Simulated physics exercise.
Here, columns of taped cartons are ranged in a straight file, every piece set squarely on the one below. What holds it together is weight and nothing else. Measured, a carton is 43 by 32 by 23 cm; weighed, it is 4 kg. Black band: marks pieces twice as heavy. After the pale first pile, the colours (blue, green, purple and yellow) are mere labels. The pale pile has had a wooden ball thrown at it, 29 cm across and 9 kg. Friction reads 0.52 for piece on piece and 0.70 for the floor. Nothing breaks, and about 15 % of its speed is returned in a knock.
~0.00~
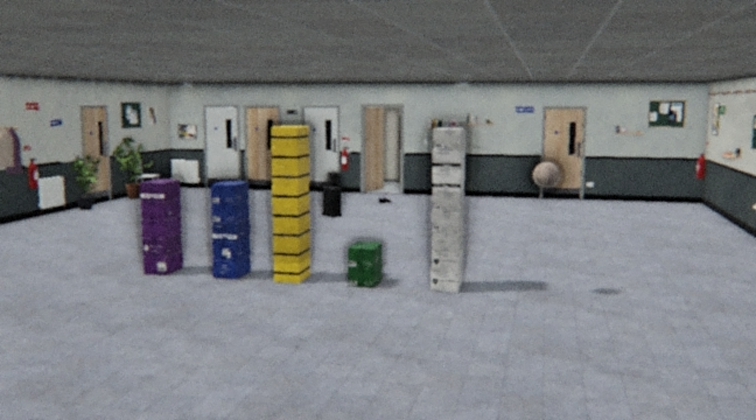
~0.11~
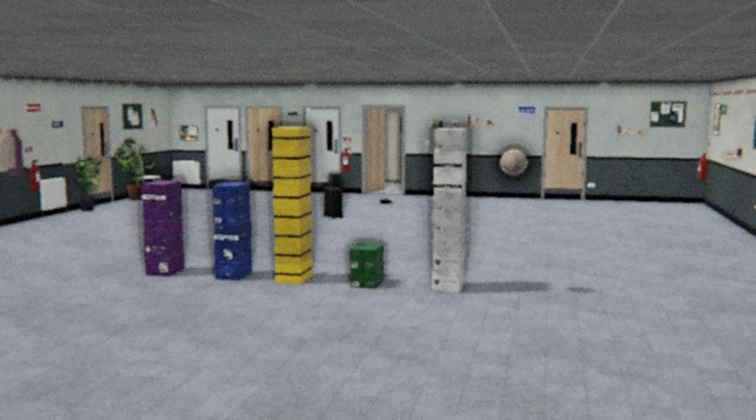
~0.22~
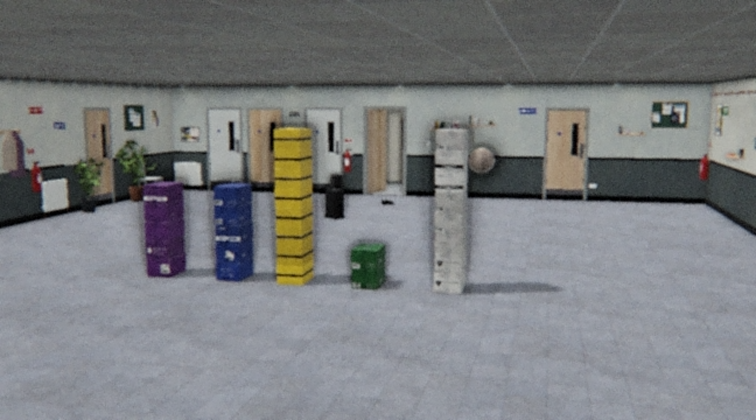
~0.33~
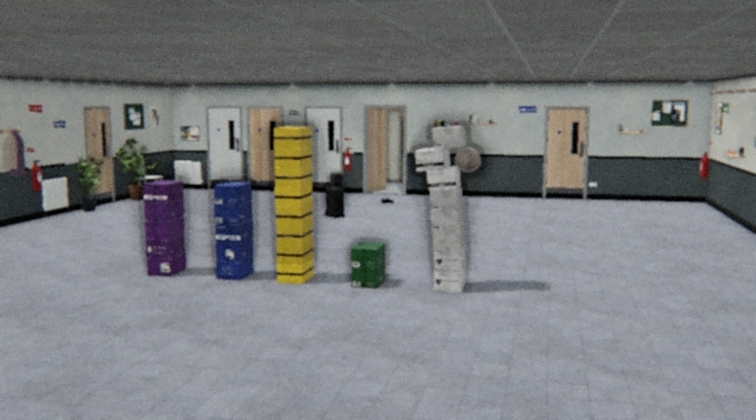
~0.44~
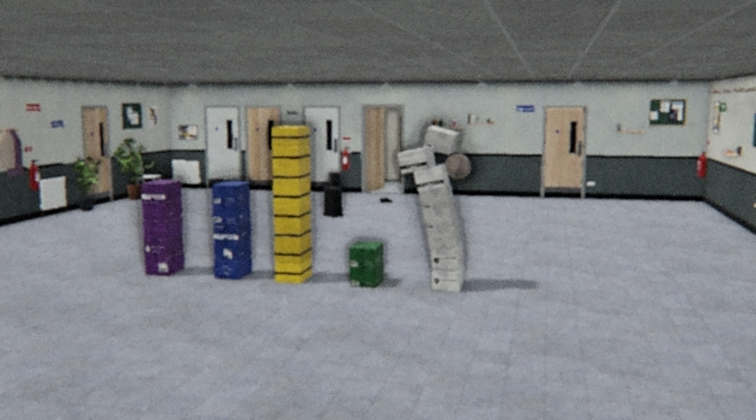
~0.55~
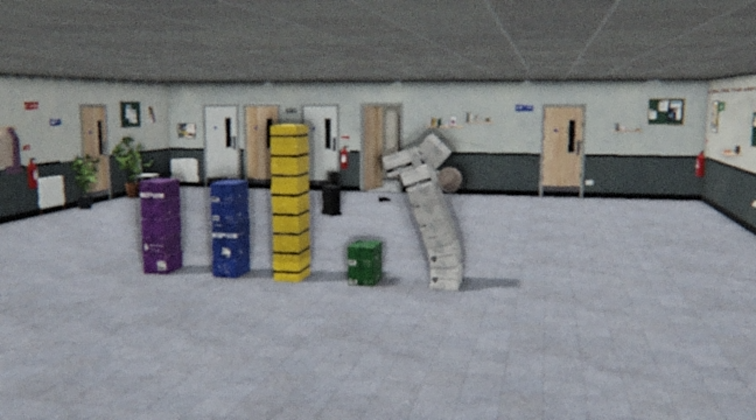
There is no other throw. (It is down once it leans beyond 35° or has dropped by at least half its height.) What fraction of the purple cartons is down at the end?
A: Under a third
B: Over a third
Under a third.
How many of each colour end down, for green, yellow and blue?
Count - green = 0; yellow = 0; blue = 0.
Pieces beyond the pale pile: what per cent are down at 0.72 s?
By then 0 %.
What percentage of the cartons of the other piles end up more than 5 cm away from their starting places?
0 %.
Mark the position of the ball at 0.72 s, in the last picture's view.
Near (445, 211).
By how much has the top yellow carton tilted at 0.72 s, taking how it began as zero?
Something like 0°, give or take.
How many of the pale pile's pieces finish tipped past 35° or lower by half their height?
Count: 6.
After 0.72 s, 2 of the pale pile down; none of the 5 purple cartons down (0 of 20 in all colours); top purple carton unmoved.
After 1.02 s, 7 of the pale pile down; none of the 5 purple cartons down (0 of 20 in all colours); top purple carton unmoved; top green carton 28 mm from its place.
In the end (2.1 s), 6 of the pale pile down; none of the 5 purple cartons down (0 of 20 in all colours); top purple carton unmoved; top yellow carton unmoved. That is 0 per cent. From the last view, middles, top purple carton near (160, 189), top yellow carton near (289, 135).
